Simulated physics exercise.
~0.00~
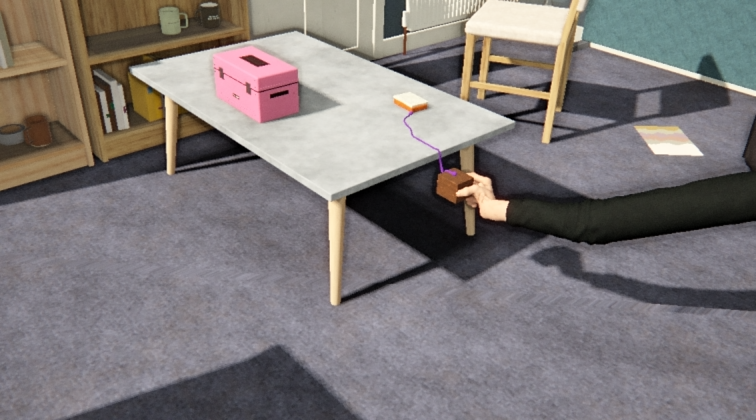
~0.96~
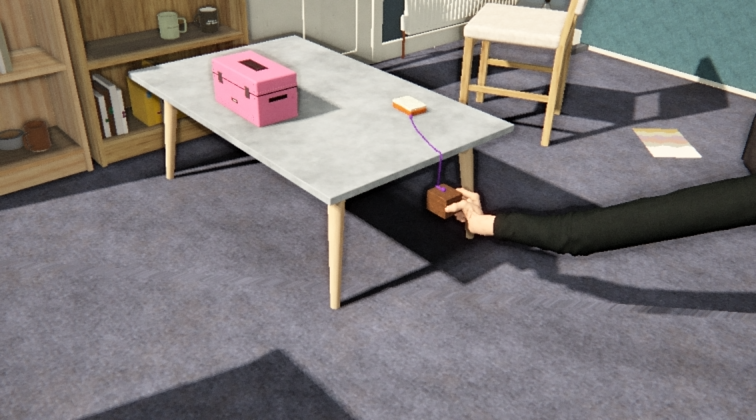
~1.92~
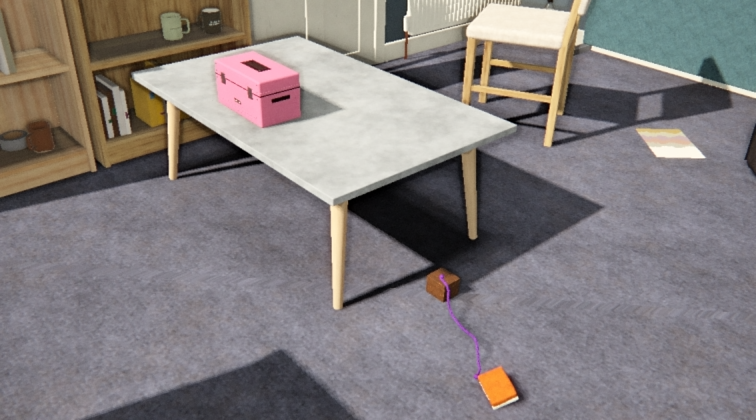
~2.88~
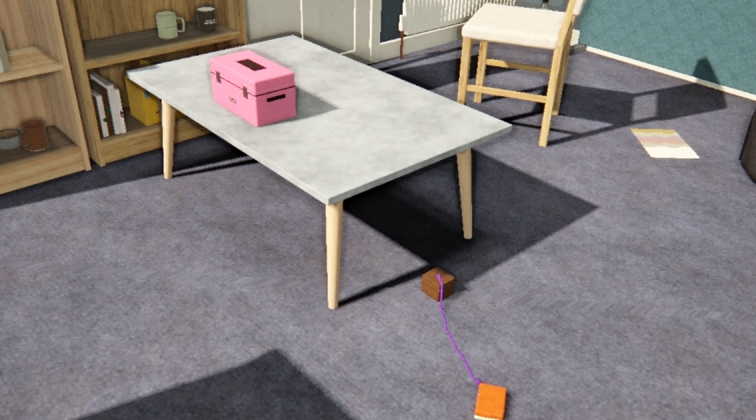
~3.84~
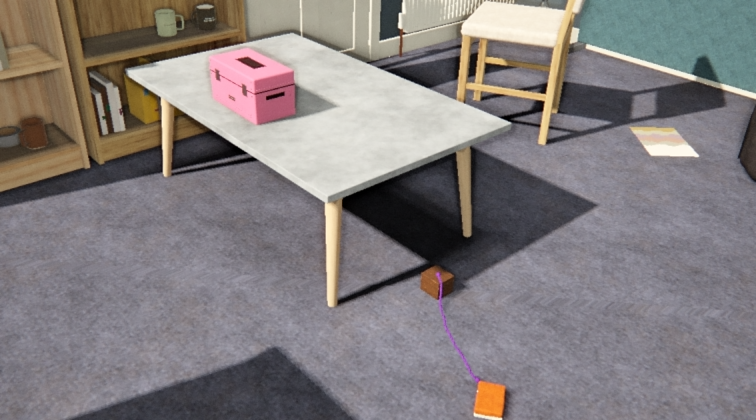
Beside a grey table, a hand releasing a brown block tied by purple string, both block and orange-sided sponge ending on the carpet.
